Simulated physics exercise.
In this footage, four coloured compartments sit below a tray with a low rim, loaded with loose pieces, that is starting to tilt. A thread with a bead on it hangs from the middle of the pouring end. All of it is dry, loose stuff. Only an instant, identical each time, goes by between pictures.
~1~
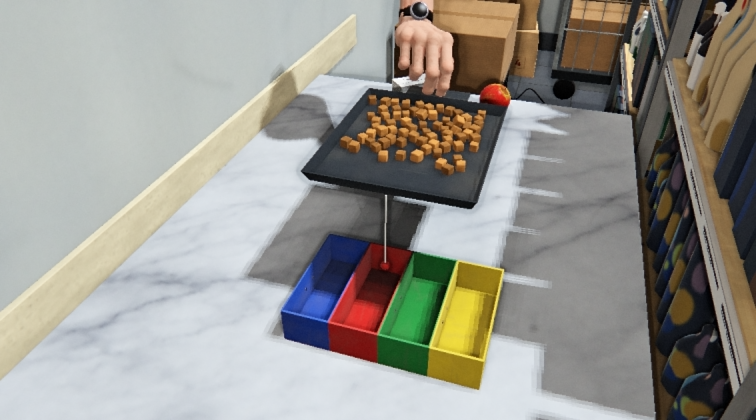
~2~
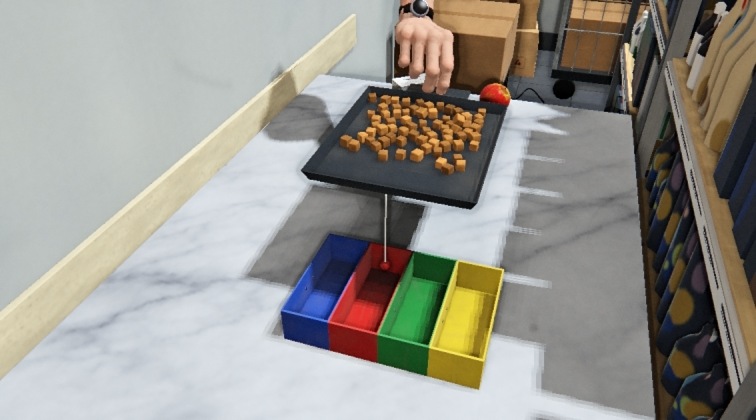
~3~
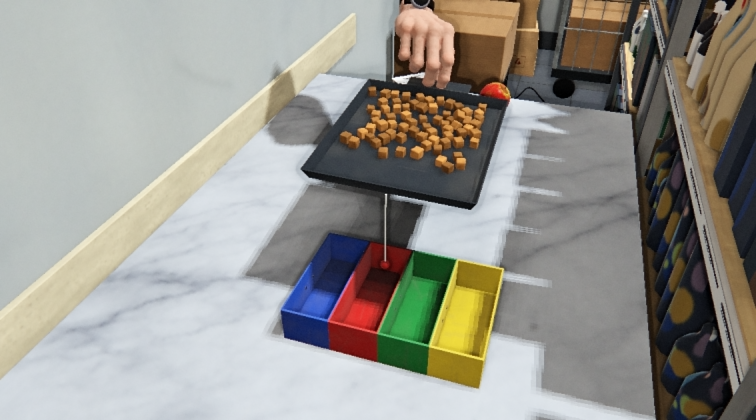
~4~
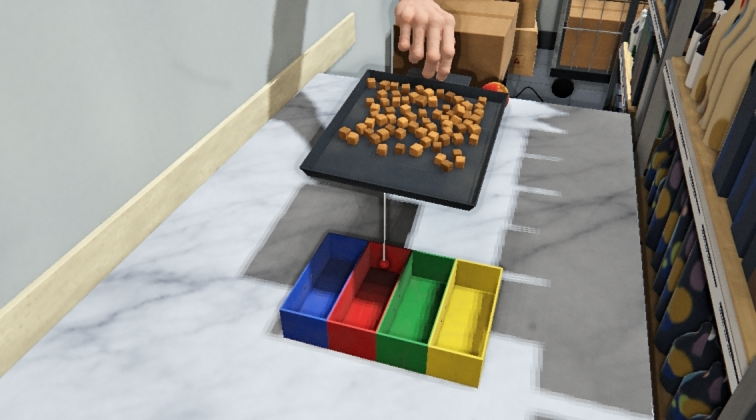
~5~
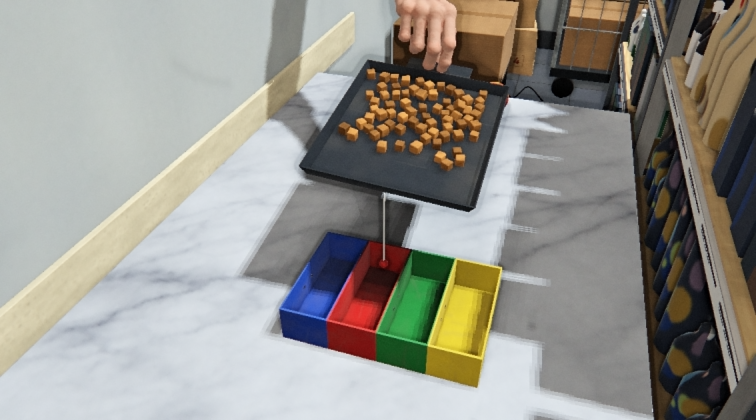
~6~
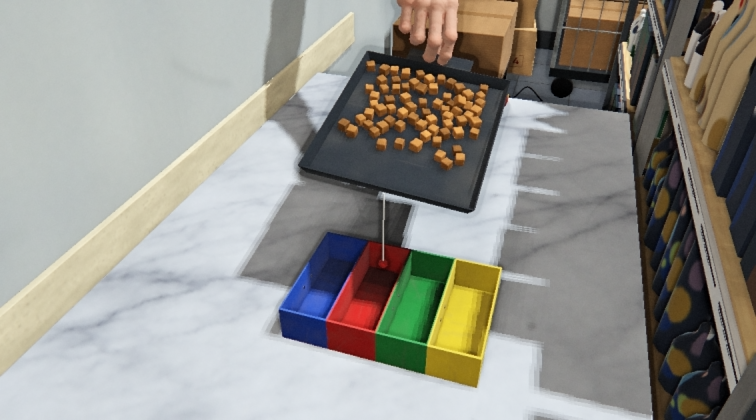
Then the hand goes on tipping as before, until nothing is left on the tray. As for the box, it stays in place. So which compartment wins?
The yellow one wins.
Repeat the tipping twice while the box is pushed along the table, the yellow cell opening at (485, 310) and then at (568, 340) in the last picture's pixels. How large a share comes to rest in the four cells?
First some 100, then 90 per cent.
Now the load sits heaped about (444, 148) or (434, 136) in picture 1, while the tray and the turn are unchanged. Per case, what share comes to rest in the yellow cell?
Around 50 percent the first time and around 50 percent the second time.
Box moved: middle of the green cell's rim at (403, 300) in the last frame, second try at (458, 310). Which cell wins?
That yellow cell, then that green cell.
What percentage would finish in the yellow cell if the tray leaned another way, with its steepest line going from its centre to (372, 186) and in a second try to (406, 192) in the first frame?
Well, 0 percent for one and then 30 percent for the other.
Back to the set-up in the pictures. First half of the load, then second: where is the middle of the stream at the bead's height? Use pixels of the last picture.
I'd say close to (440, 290) at first and close to (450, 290) later on.
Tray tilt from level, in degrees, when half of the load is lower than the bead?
Around 85°, give or take.
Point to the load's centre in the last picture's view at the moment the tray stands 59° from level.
Somewhere about pixel (443, 198).
Shortly afterwards, tray tipped steeply; near two thirds on the tray; a little in the yellow cell; a little in the green cell; only a few in the red cell; a little falling or outside the box.
Next, tray tipped right over; near half in the yellow cell; near a third in the green cell; a little in the red cell; a little falling or outside the box.
Some moments later, tray tipped past a quarter turn; near half in the yellow cell; near a third in the green cell; a little in the red cell; only a few falling or outside the box.
In the end, tray tipped past a quarter turn; near half in the yellow cell; near a third in the green cell; a little in the red cell; none at all in the blue cell; only a few outside the box.
